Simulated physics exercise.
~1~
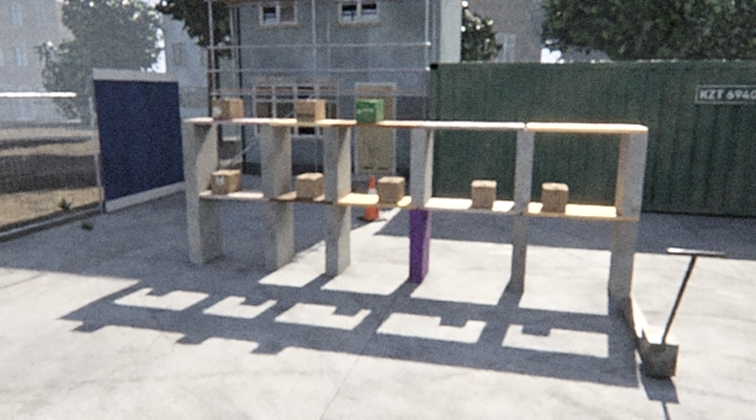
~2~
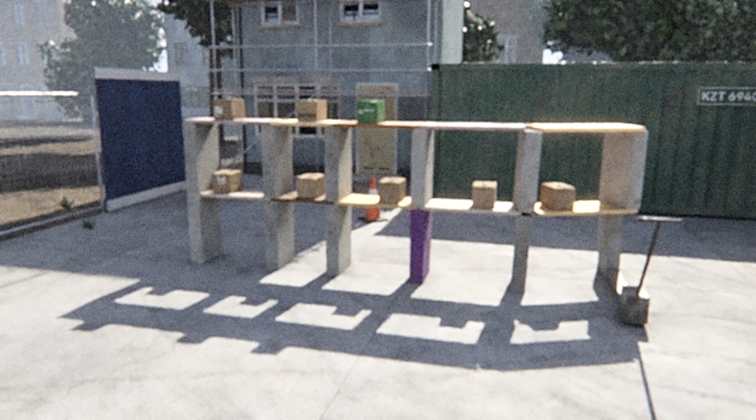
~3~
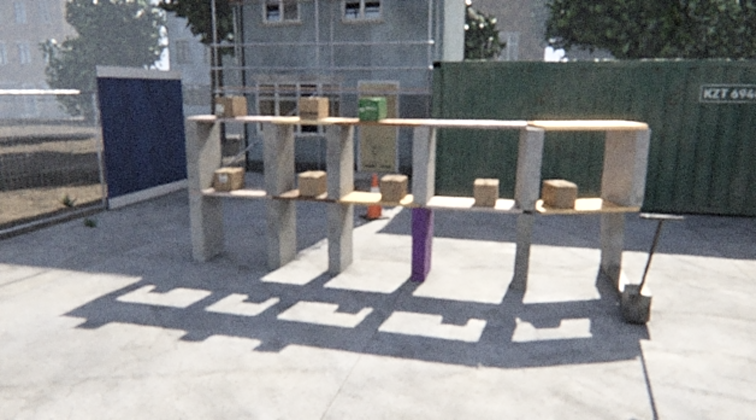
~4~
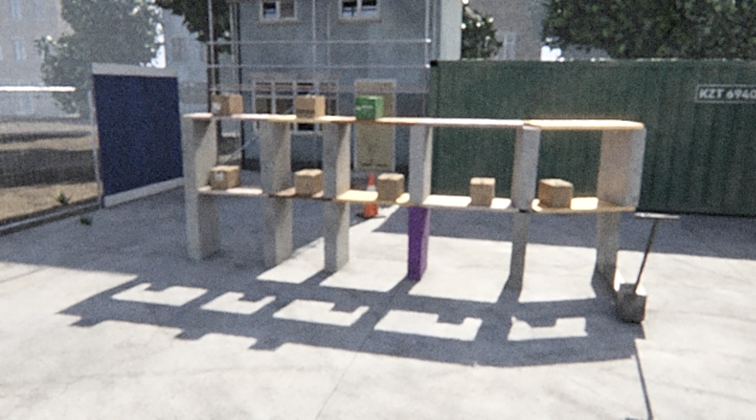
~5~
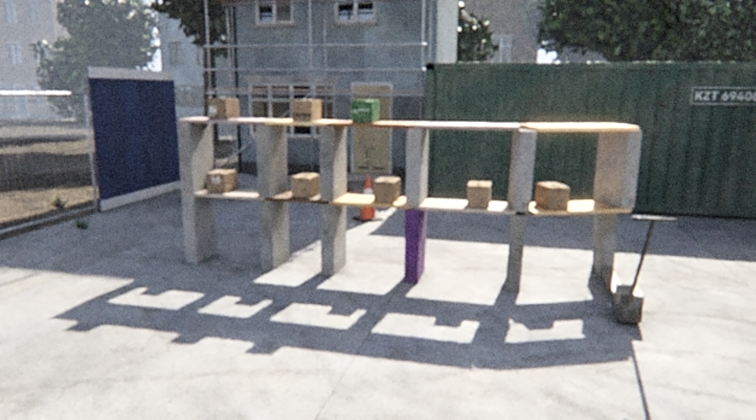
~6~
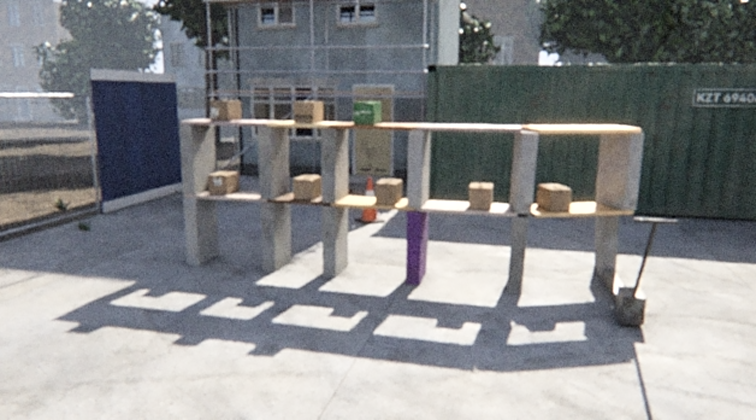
A two-tier row of plank shelves on grey uprights, one partly purple, stood in a sunny yard holding small boxes, one green; a narrow jack at the right end shoved the last upright's base leftward, yet everything stayed standing with the boxes in place.
